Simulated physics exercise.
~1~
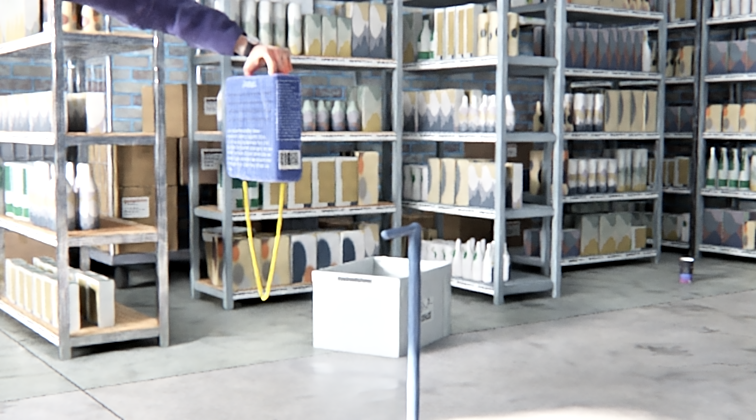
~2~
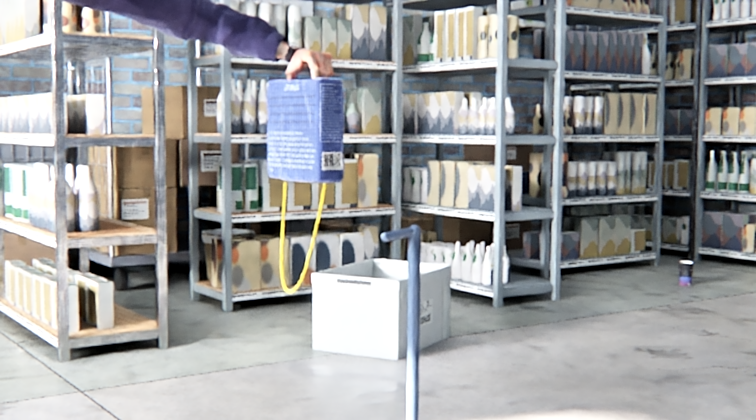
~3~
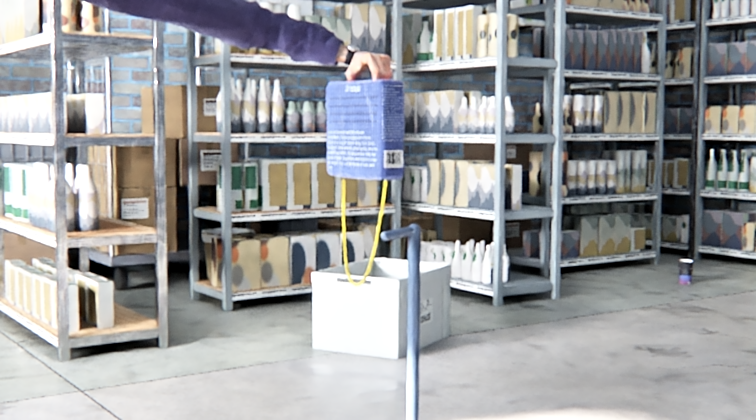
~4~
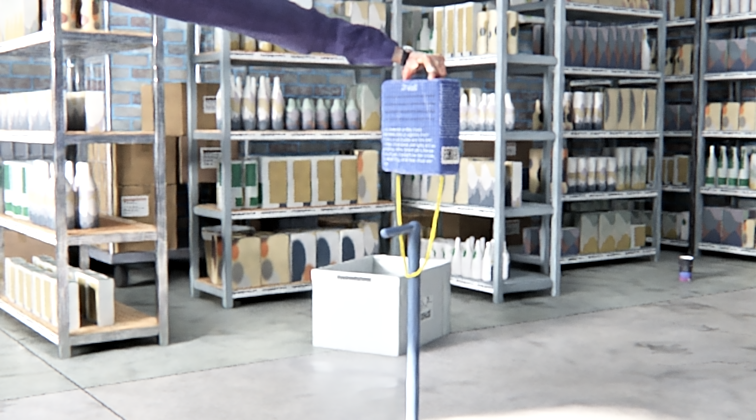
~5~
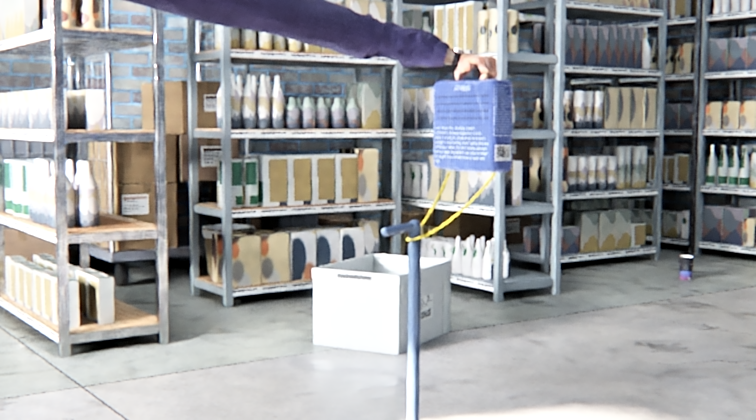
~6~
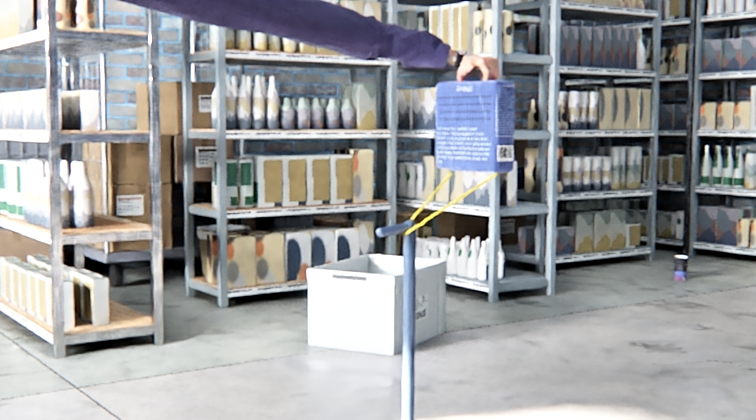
The footage shows a hand carrying an upright blue bag rightward through a room of stocked shelves, its yellow loop hanging low, until the loop catches on a blue hooked post and pulls tight, leaving the bag held just past the post.
